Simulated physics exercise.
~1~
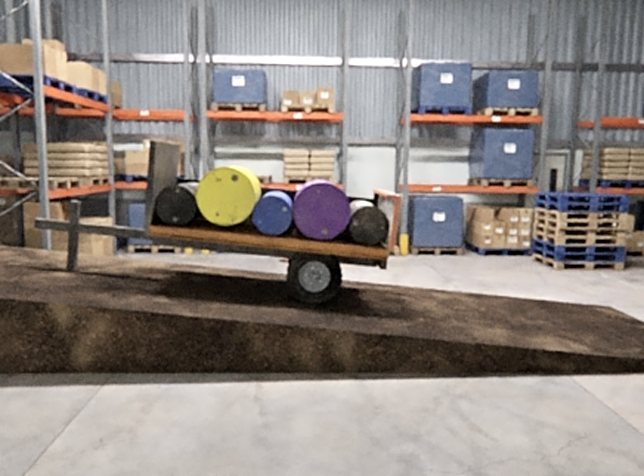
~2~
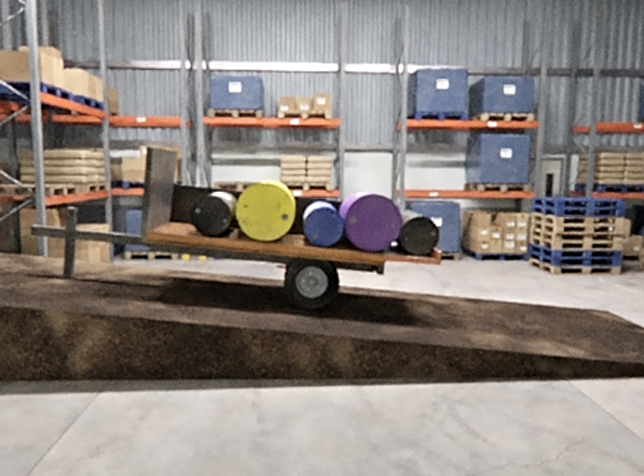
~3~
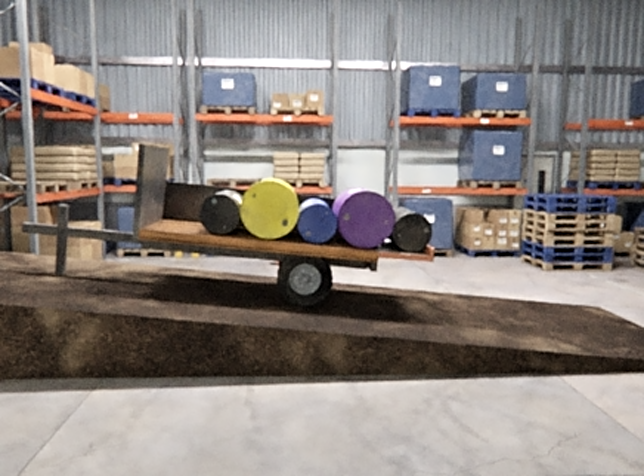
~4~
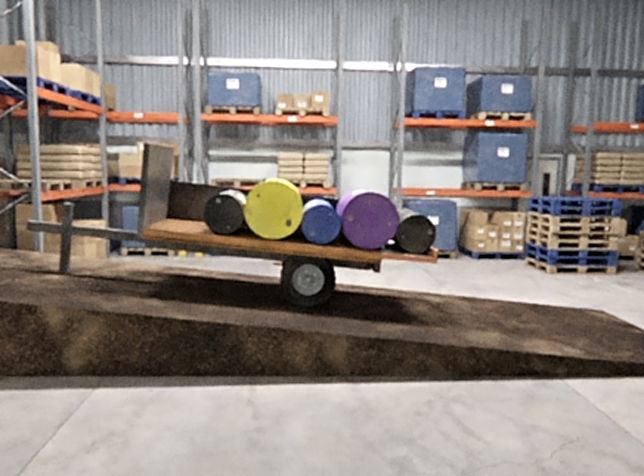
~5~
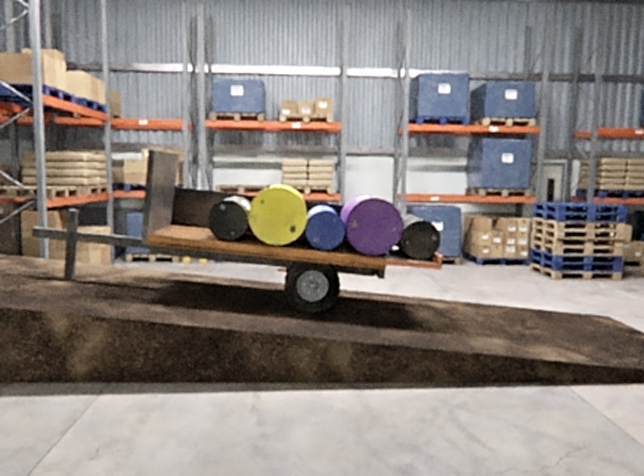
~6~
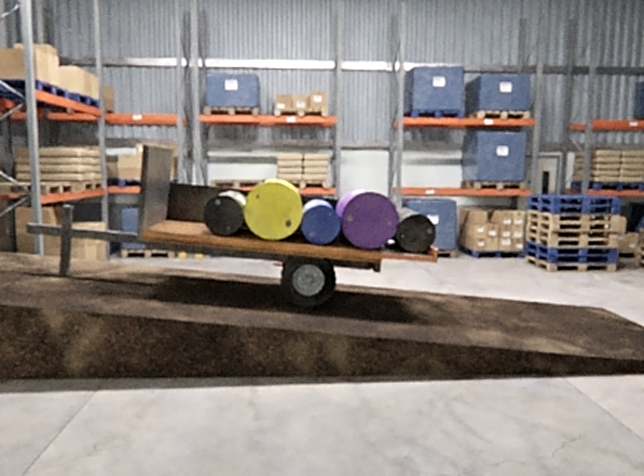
Five drums rolling a short way right as a sloping trailer's tailgate drops, then staying bunched together on the bed.
